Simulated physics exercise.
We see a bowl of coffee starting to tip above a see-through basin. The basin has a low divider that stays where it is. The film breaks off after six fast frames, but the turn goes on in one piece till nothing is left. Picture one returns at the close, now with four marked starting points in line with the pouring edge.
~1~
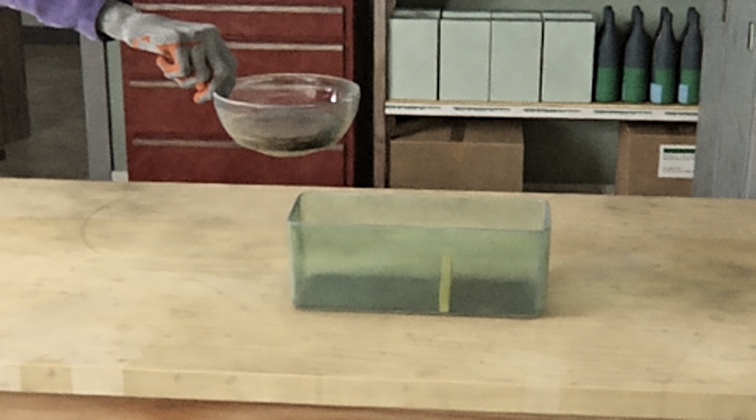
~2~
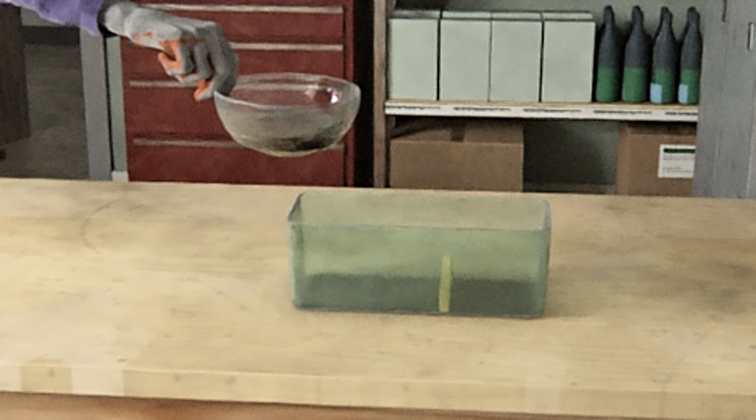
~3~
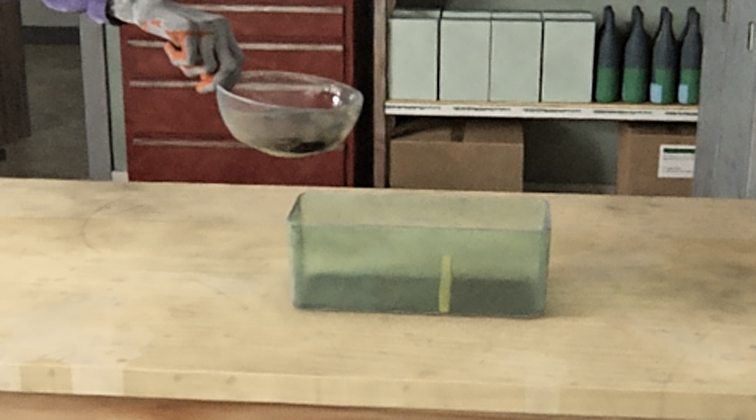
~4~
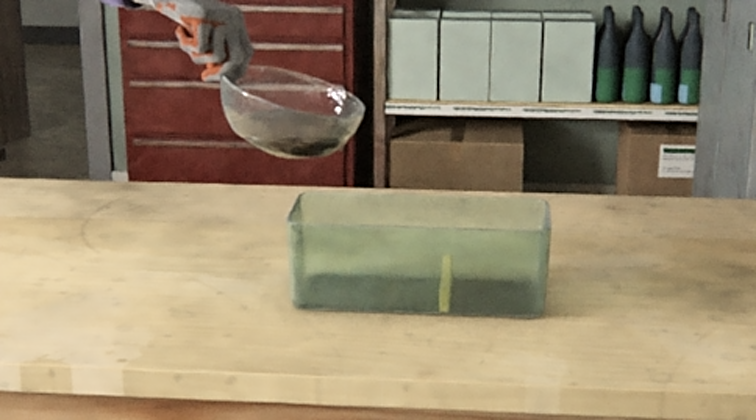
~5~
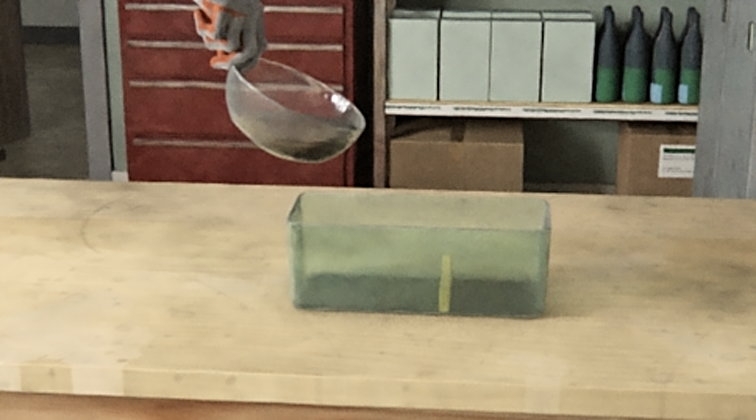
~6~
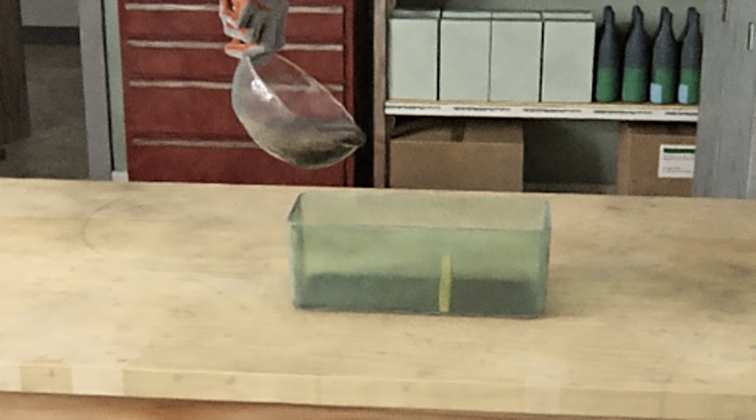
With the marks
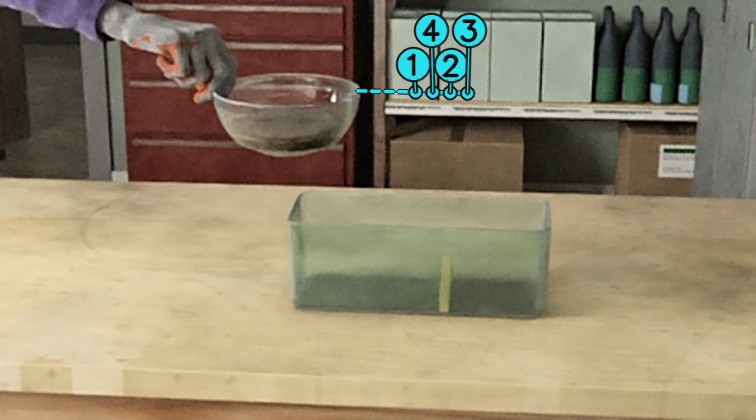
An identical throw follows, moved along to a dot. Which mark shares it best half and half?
Use dot 4.
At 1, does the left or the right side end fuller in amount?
The left one.
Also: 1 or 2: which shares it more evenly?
It is 2.
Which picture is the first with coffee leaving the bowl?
In picture 6.
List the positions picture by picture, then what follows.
Upright, lip at (357, 90); basin from (291, 306) to (545, 315); top of the wall at (446, 270); nothing has left yet.
Upright, lip at (358, 93); nothing has left yet.
Tipped about 7°, lip at (360, 99); nothing has left yet.
Tipped about 15°, lip at (363, 110); nothing has left yet.
Tipped about 26°, lip at (363, 124); nothing has left yet.
Tipped about 39°, lip at (360, 141); coffee is over the lip, down to (360, 141).
On the marked copy, 1 at (415, 92); 2 at (450, 92); 3 at (467, 93); 4 at (432, 92).
With 1, about 73 % ends left of the wall and 25 % right of it.
With 2, about 36 % ends left of the wall and 64 % right of it.
With 3, about 25 % ends left of the wall and 74 % right of it.
With 4, about 51 % ends left of the wall and 48 % right of it.
